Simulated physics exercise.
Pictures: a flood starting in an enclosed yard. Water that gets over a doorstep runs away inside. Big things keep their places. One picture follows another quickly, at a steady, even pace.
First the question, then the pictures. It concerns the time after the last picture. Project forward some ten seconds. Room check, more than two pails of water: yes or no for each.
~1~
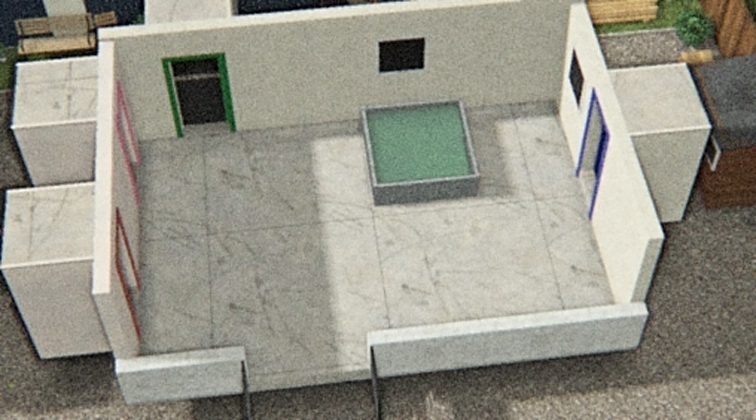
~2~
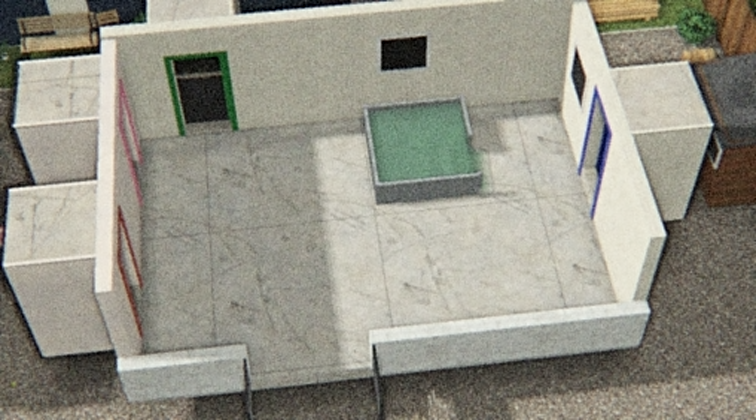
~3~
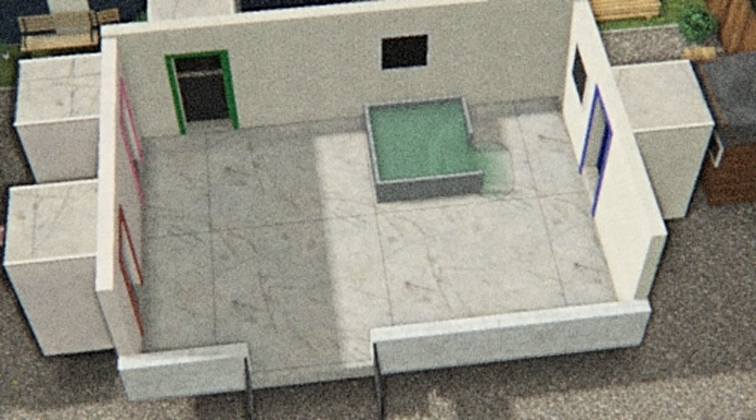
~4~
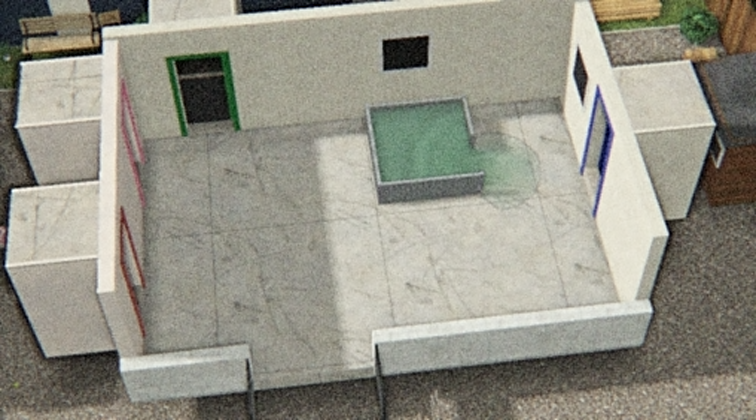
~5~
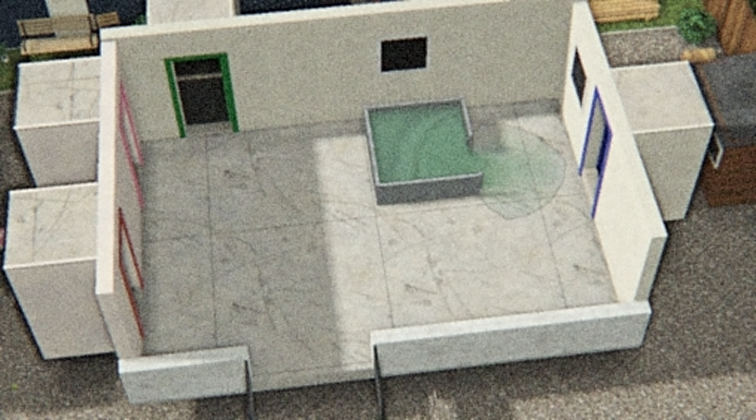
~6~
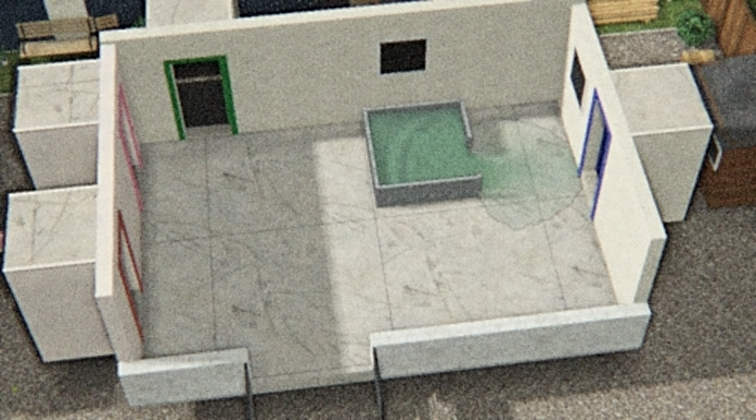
Pink door, no; red door, no; green door, no; blue door, no.
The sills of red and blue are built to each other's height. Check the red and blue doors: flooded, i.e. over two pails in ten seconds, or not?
One at a time: Red admits less, and blue exceeds it.
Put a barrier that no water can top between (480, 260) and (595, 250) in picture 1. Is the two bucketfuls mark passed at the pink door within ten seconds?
Door by door: Pink misses the mark.
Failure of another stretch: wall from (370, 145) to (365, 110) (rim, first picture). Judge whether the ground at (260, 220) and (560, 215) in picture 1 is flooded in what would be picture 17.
Order as given: Inundated, then unwetted.
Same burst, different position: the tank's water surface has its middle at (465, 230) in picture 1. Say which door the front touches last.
Note: The pink door.
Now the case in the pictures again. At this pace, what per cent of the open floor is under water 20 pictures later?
Close to 25 percent, by my reckoning.
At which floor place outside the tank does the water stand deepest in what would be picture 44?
Pointing at (613, 328).
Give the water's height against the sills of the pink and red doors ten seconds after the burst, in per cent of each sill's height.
Readings, in sequence: 20 percent and 50 percent.
A moment on, water covers 15 % of the floor; the pink door not reached, the red door not reached, the green door not reached, the blue door wet at the sill, nothing in.
Next, water covers 15 % of the floor; the pink door not reached, the red door not reached, the green door not reached, the blue door wet at the sill, nothing in.
Then, water covers 25 % of the floor; the pink door not reached, the red door not reached, the green door not reached, the blue door wet at the sill, nothing in.
Later, water covers 50 % of the floor; the pink door not reached, the red door not reached, the green door wet at the sill, nothing in, the blue door wet at the sill, nothing in.
In the end, water covers 80 % of the floor; the pink door wet at the sill, nothing in, the red door wet at the sill, nothing in, the green door wet at the sill, nothing in, the blue door wet at the sill, nothing in.
